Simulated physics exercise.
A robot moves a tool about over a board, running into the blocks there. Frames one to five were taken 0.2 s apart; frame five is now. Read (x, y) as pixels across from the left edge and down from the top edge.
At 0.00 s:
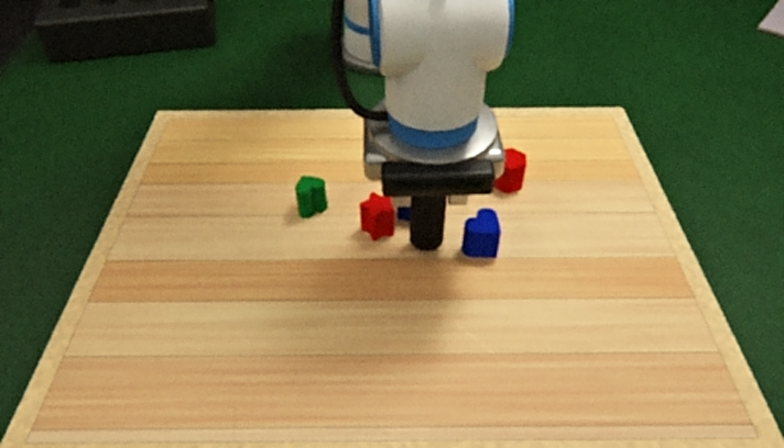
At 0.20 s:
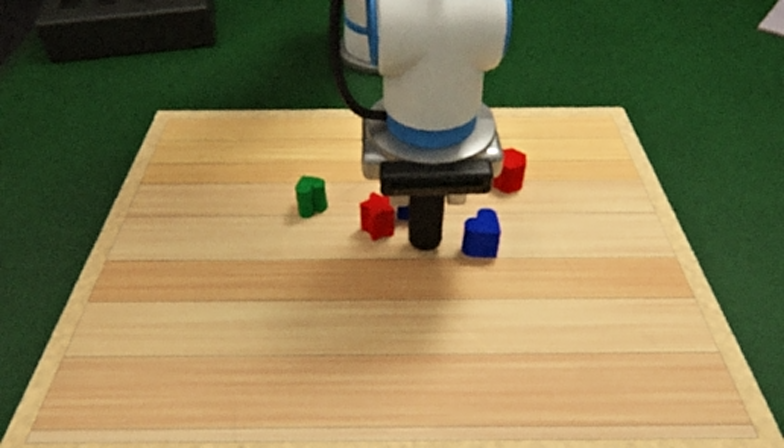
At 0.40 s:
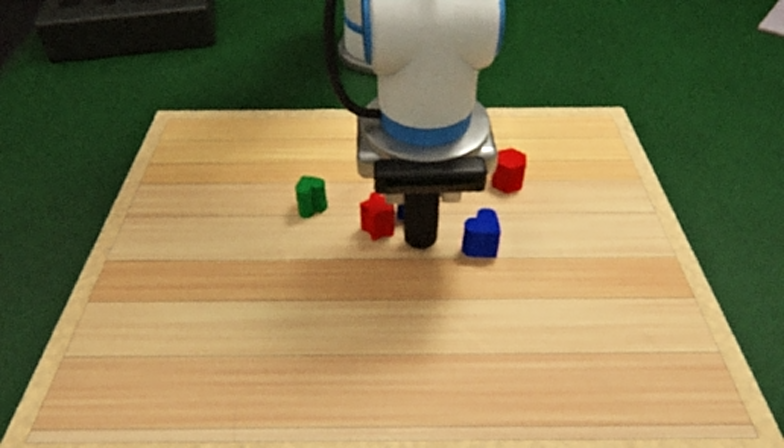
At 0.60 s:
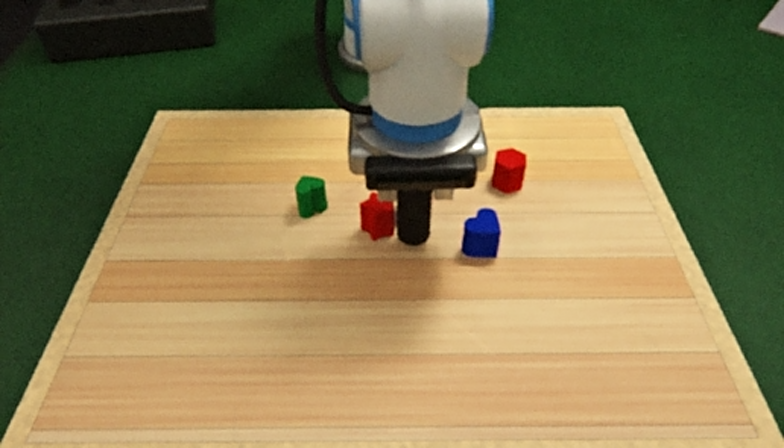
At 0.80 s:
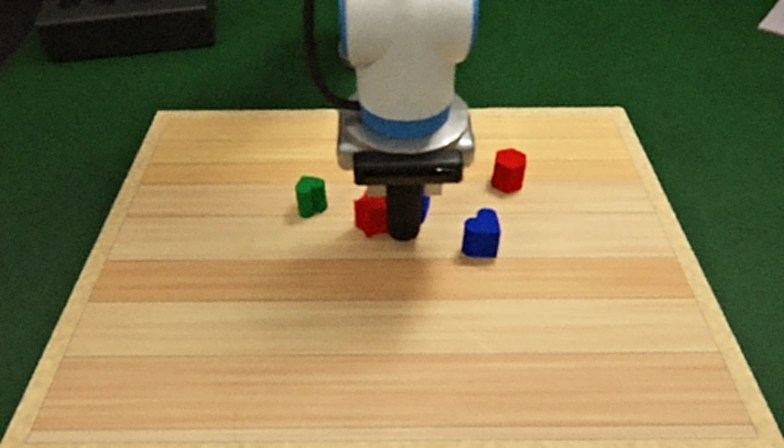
On a wooden board, a robot arm slid its black tool a short way left beside the blocks and nudged the red star-shaped one slightly left, while the green and blue heart blocks stayed put.
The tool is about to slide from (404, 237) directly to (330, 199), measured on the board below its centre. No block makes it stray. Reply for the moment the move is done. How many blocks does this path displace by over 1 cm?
Counting only shifts above 1 cm, I get two blocks.
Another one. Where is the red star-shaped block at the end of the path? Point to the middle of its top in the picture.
It is at (295, 173).
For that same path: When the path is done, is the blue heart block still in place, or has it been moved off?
That block is going to be left alone.
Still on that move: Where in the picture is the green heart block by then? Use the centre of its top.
At (272, 182).
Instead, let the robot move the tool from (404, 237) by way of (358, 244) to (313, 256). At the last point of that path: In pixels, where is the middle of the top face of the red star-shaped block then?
Close to (351, 198).
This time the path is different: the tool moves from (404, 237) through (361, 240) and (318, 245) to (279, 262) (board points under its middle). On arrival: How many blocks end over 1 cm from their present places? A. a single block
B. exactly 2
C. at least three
Choice A: A single block.
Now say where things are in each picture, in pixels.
Tool tip at (427, 239); block tops, green heart block at (309, 183); red star-shaped block at (378, 203); blue square piece hidden; blue heart block at (484, 221), in the first frame.
Tool at (425, 239); blocks unchanged, in the second frame.
Tool at (421, 237); blocks unchanged, in the third frame.
Tool at (413, 234); blocks unchanged, in the fourth frame.
Tool at (404, 230); green heart block at (309, 183); red star-shaped block at (372, 201); blue square piece hidden; blue heart block at (484, 221), in the fifth frame.
On the path given first. One third of the way, tool at (378, 216); red star-shaped block at (345, 190), turned 15° anticlockwise.
Two thirds of the way, tool at (353, 203); green heart block at (292, 181), turned 30° anticlockwise; red star-shaped block at (319, 180), turned 25° anticlockwise.
At the end, tool at (329, 191); green heart block at (272, 182), turned 70° anticlockwise; red star-shaped block at (295, 173), turned 50° anticlockwise; blue square piece in place; blue heart block in place.
